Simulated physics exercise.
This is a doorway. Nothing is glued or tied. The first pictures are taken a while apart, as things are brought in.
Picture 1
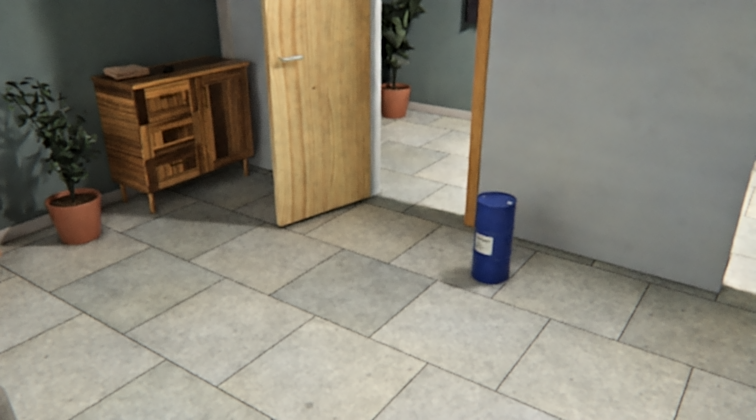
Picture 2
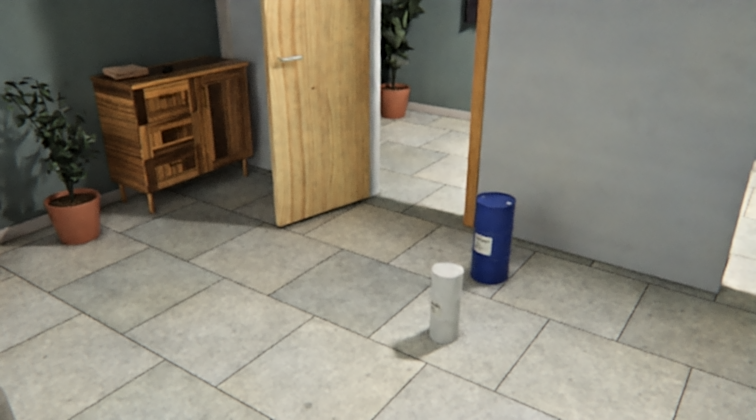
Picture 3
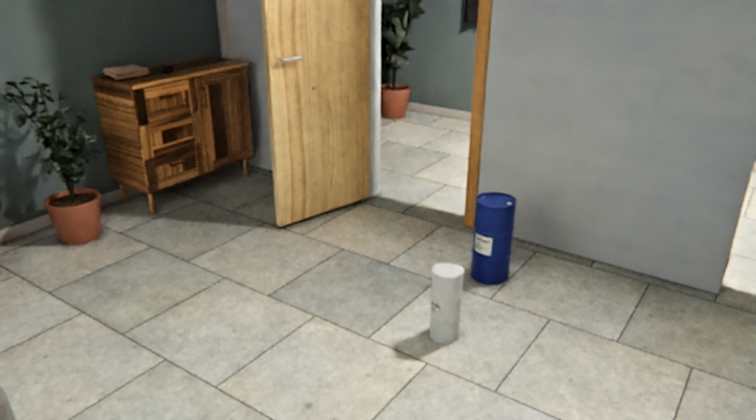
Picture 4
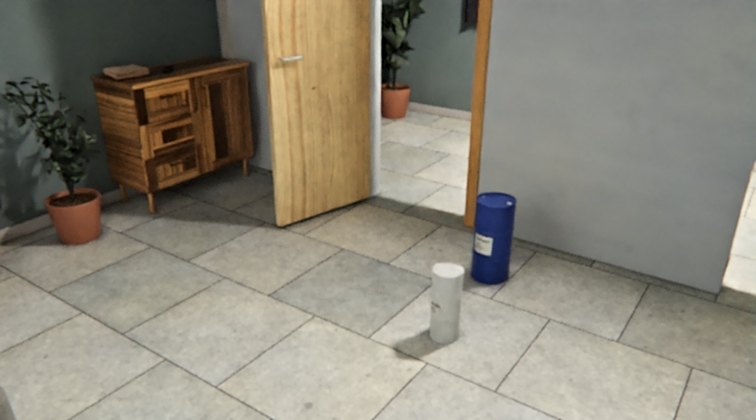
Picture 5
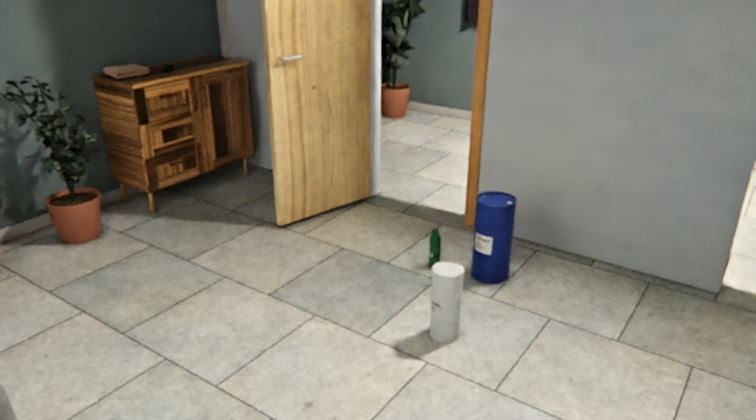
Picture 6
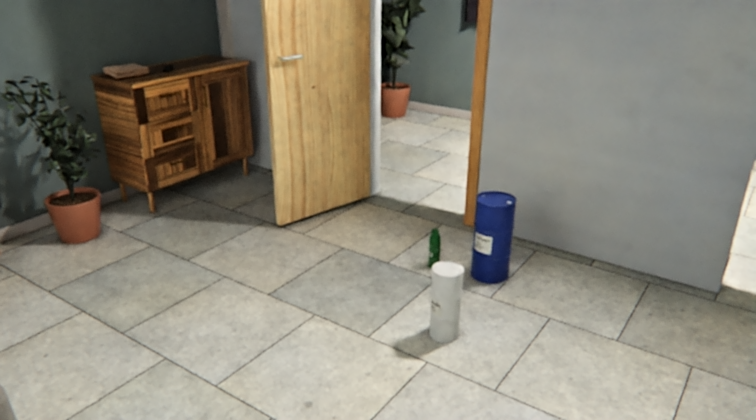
In a tiled room with a wide-open door, a blue barrel stood by the wall; a white canister appeared in front of it, then a green bottle behind the canister, while everything else stayed still.
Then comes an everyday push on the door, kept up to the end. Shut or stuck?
Here the door reaches the frame.
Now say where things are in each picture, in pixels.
The first frame shows door wide open and still.
The second frame shows door wide open and still; white canister (446, 303); blue canister (492, 238).
The third frame shows door wide open and still; white canister (446, 303); blue canister (493, 239).
The fourth frame shows door wide open and still; white canister (446, 303); blue canister (493, 238).
The fifth frame shows door wide open and still; white canister (446, 303); blue canister (493, 238).
The sixth frame shows door wide open and still; green bottle (435, 248); white canister (446, 302).
Then, 0.90 s later than the last frame, door 83° open.
Then, 1.70 s later than the last frame, door 51° open.
Then, 2.50 s later than the last frame, door 18° open.
When it is over, door 0° open; all 3 as before. End places, in pixels of the last picture, green bottle near (435, 248).
